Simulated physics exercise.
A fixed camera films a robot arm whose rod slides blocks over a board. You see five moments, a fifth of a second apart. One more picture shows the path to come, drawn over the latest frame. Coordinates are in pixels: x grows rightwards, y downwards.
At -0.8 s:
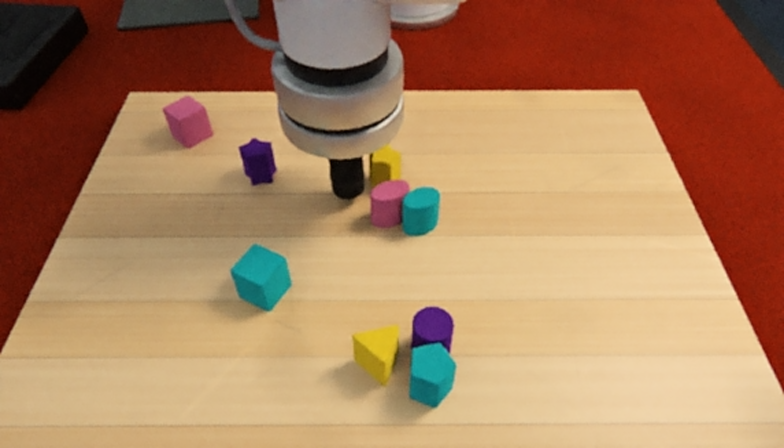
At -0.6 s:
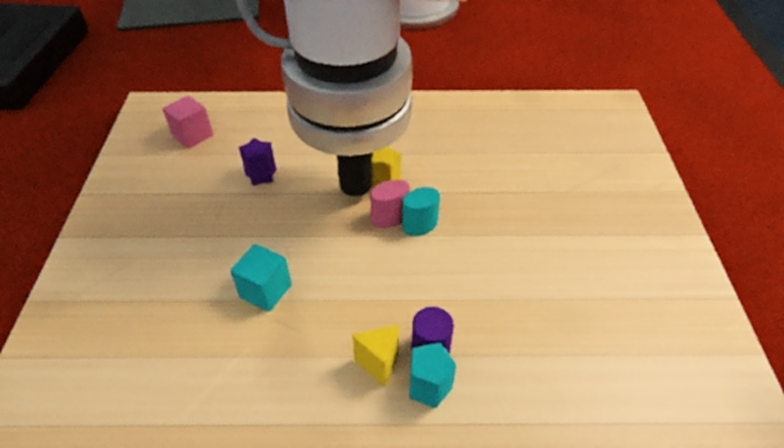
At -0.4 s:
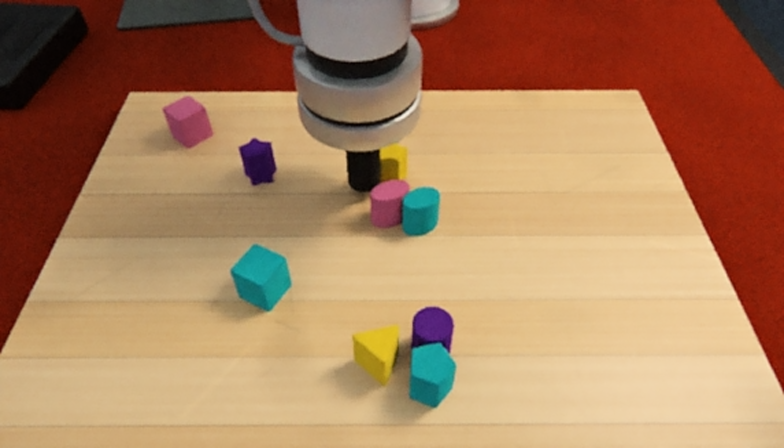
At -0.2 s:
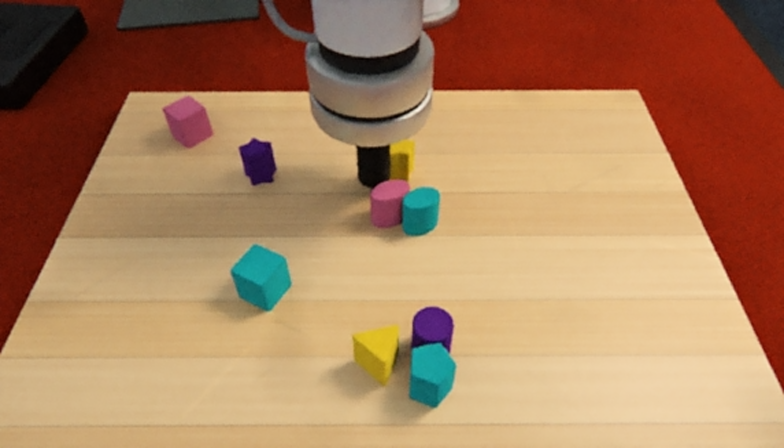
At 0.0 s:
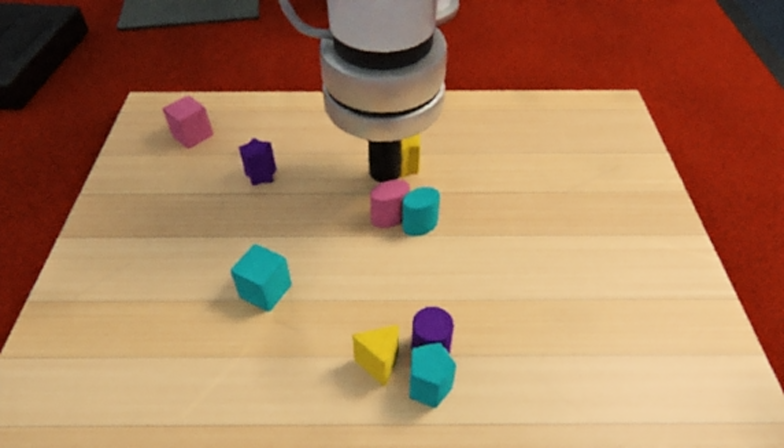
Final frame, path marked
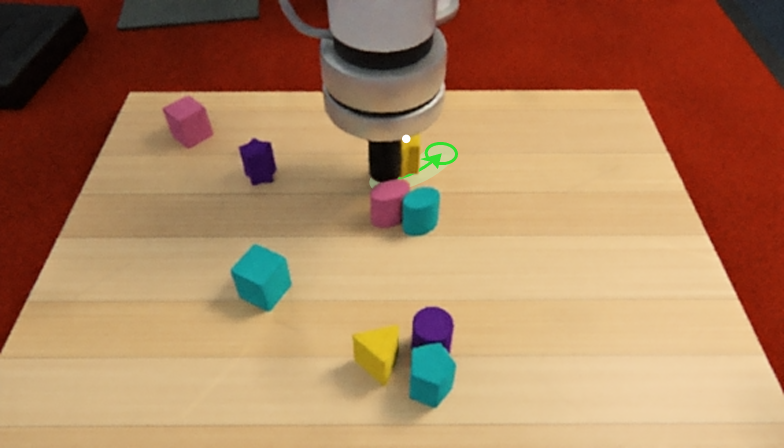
We see colored blocks scattered on a wooden table as a robot arm's black rod moves slightly right and away from the viewer behind a pink block, nudging a yellow block a short way in the same direction.
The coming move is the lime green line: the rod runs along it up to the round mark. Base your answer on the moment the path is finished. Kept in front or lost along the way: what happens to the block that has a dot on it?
In front, I predict.
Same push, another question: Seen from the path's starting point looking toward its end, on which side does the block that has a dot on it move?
Moves left.
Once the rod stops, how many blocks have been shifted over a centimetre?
Here I'd predict a lone block moving more than 1 cm.
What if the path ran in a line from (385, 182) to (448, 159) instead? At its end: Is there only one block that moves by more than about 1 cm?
In short: Yes.
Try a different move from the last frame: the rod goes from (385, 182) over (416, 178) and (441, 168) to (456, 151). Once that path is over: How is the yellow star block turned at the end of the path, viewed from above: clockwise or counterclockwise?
From the top, the block rotates counterclockwise.
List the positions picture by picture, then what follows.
In the first frame, rod tip (348, 189); block tops, pink oval (390, 189); yellow star block (384, 153).
In the second frame, rod (356, 186); blocks unchanged.
In the third frame, rod (364, 182); yellow star block (391, 149).
In the fourth frame, rod (374, 178); yellow star block (399, 144).
In the fifth frame, rod (385, 173); pink oval (390, 189); yellow star block (406, 139).
Path on the board, from (385, 182) by way of (408, 175) and (427, 165) to (441, 153); the dot is on the yellow star block.
What follows on the original path. Halfway along, rod (418, 162); yellow star block (429, 126), turned 30° anticlockwise.
At the end, rod (442, 145); pink oval in place; yellow star block (450, 109), turned 40° anticlockwise.
